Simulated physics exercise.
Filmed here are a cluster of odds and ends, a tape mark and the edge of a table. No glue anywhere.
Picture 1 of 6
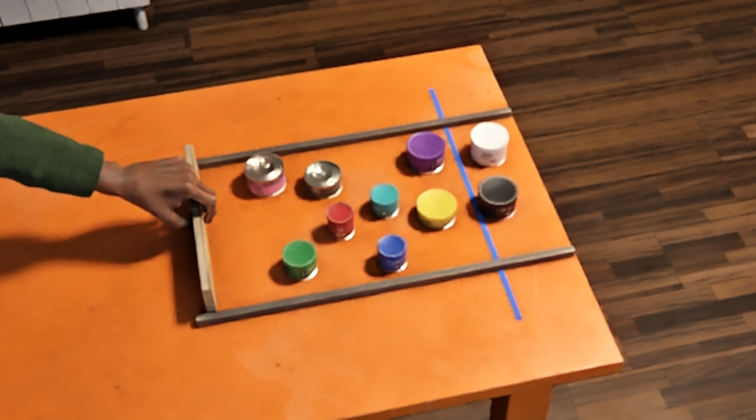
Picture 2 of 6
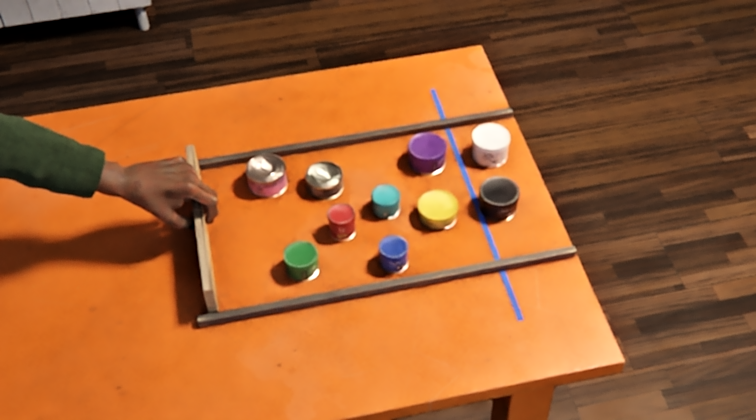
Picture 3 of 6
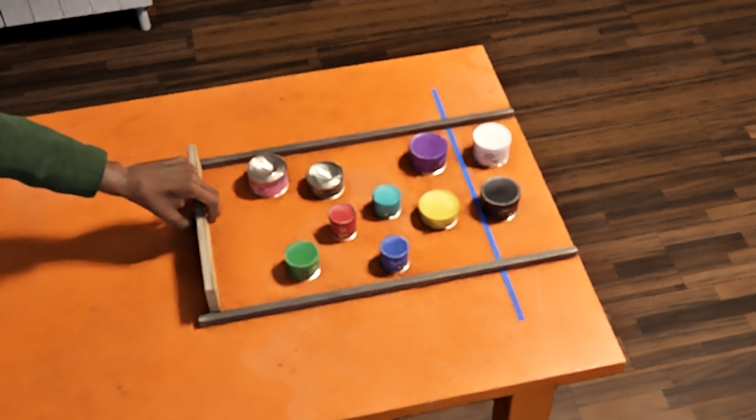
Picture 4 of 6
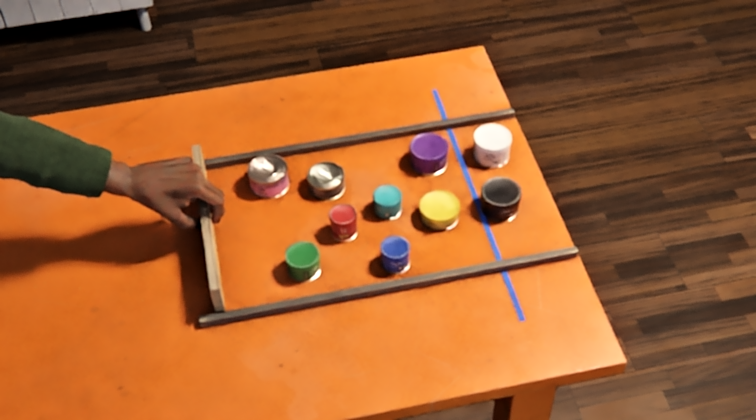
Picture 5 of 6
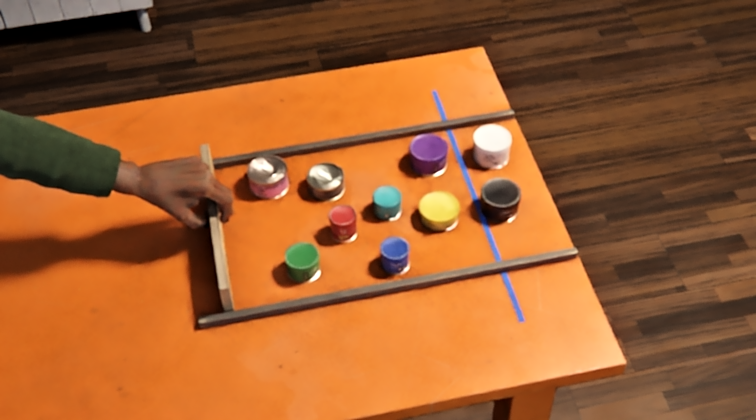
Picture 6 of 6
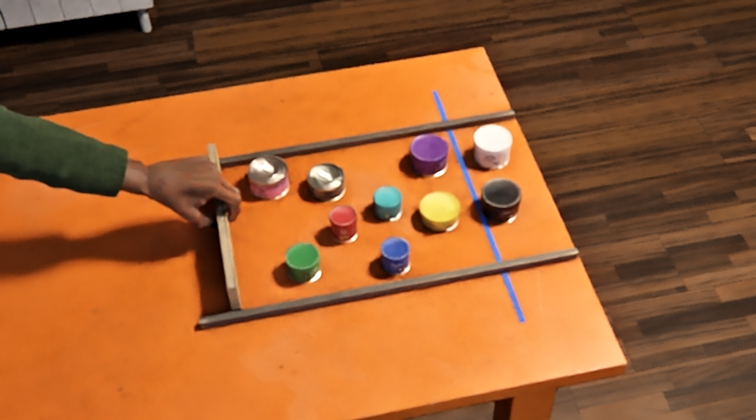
A wooden board, gripped by a dark-sleeved hand at the left, stays almost still at first, then slides slightly rightward between two dark rails on an orange table seen from above. Metallic, red, green, blue and turquoise containers sit between the rails, with purple and yellow ones farther right and white and black ones beyond a blue line. The containers stay in place, and the view barely shifts.
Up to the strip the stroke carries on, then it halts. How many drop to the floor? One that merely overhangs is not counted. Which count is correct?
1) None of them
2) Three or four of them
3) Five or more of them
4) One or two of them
One or two of them (4).
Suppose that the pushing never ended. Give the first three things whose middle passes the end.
Order, earliest first: White tin, black tin, purple pot.
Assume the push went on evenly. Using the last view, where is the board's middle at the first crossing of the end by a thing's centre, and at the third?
For the first, roughly (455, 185); for the next, roughly (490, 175).
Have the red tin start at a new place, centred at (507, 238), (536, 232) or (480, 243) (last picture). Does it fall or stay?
Going through the places in order, it keeps its spot, it keeps its spot, and it keeps its spot.
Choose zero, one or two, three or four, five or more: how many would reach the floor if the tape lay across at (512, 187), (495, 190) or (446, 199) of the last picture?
In turn: Three to four, one to two, none at all.
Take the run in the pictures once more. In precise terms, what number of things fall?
That makes a total of 2.
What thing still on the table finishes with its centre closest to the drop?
That would be the purple pot, which ends nearest.
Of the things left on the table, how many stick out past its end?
0 of them.
A little later, none off yet; white tin at rest near (492, 148); black tin at rest near (501, 201); purple pot at rest near (429, 156).
Next, none off yet; white tin at rest near (492, 148); black tin at rest near (501, 201); purple pot moving near (435, 156).
When it is over, the number that fall off is one or two; down, black tin and white tin.
